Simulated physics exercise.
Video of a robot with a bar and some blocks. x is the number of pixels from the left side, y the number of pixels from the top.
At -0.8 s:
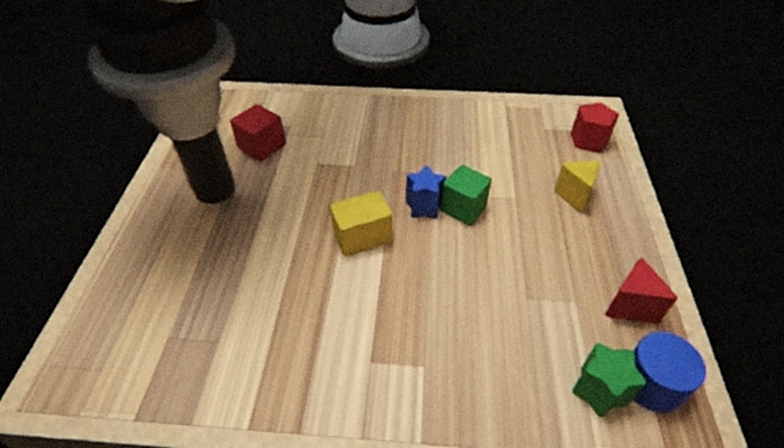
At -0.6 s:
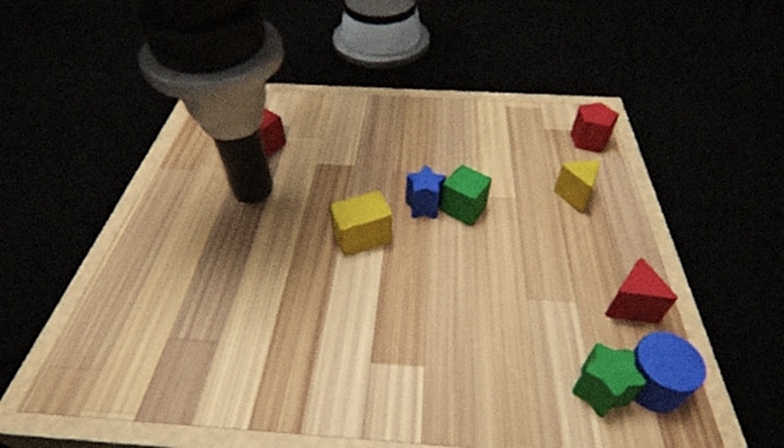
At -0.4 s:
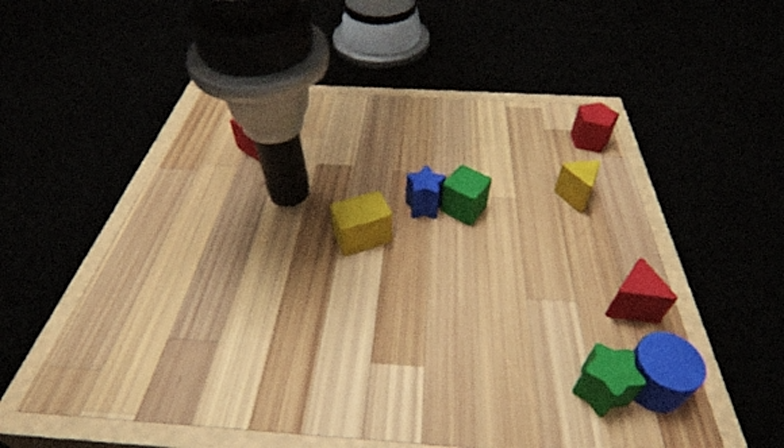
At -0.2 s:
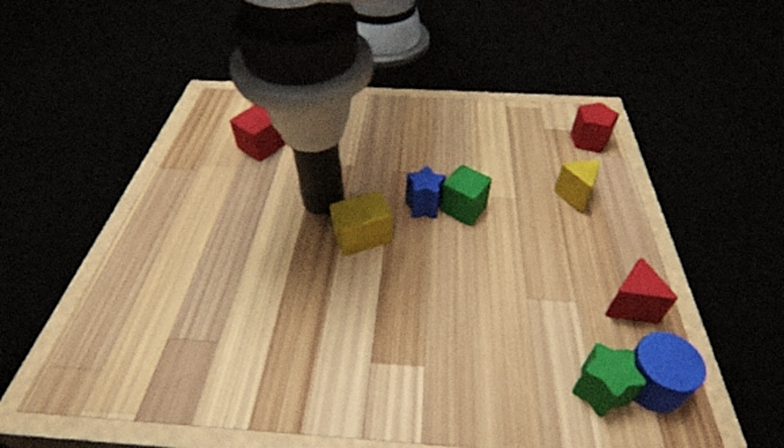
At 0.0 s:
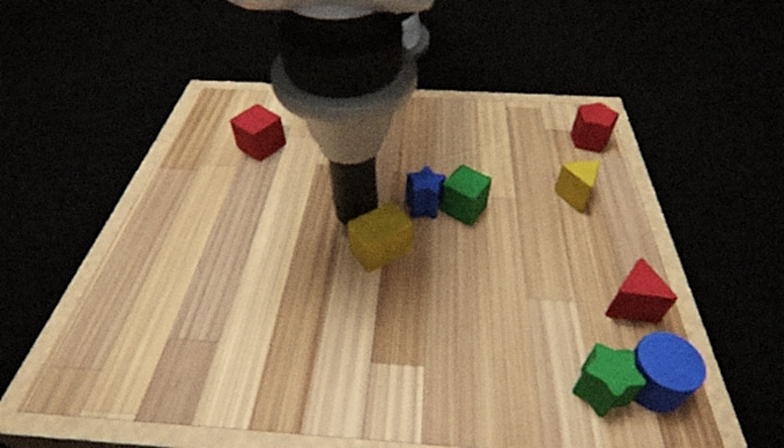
In the video, a robot arm with a dark bar moves right across a wooden board of colored blocks, passing in front of a red block, then pushes the yellow block slightly right and toward the viewer.
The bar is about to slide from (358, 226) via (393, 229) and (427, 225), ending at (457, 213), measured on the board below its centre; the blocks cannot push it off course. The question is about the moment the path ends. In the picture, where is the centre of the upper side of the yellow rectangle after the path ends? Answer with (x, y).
I think it will end close to (401, 234).
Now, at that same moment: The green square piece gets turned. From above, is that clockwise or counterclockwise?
Short answer: Clockwise.
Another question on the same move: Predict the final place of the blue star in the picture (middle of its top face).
The top centre is at (438, 165).
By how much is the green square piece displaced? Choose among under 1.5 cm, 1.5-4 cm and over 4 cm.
It moves between 1.5 and 4 cm.
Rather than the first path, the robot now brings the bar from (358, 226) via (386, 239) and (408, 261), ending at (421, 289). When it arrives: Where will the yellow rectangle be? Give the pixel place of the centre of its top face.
Pixel (455, 292).
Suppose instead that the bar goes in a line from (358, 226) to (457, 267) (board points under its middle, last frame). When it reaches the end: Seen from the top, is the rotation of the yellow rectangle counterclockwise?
That would be a no.
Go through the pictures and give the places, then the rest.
The first picture shows lower end of the bar at (215, 190), tops of blocks, yellow rectangle at (361, 209), blue star at (426, 179), green square piece at (468, 180).
The second picture shows bar at (253, 190), blocks as before.
The third picture shows bar at (290, 193), blocks as before.
The fourth picture shows bar at (324, 201), blocks as before.
The fifth picture shows bar at (356, 212), yellow rectangle at (380, 222), blue star at (426, 179), green square piece at (468, 180).
On the path given first. One third of the way, bar at (394, 216); yellow rectangle at (401, 233), turned 25° clockwise.
Two thirds of the way, bar at (430, 211); yellow rectangle at (401, 234), turned 30° clockwise; blue star at (432, 172).
At the end, bar at (459, 199); yellow rectangle at (401, 234), turned 30° clockwise; blue star at (438, 165), turned 40° anticlockwise; green square piece at (492, 170), turned 20° clockwise.
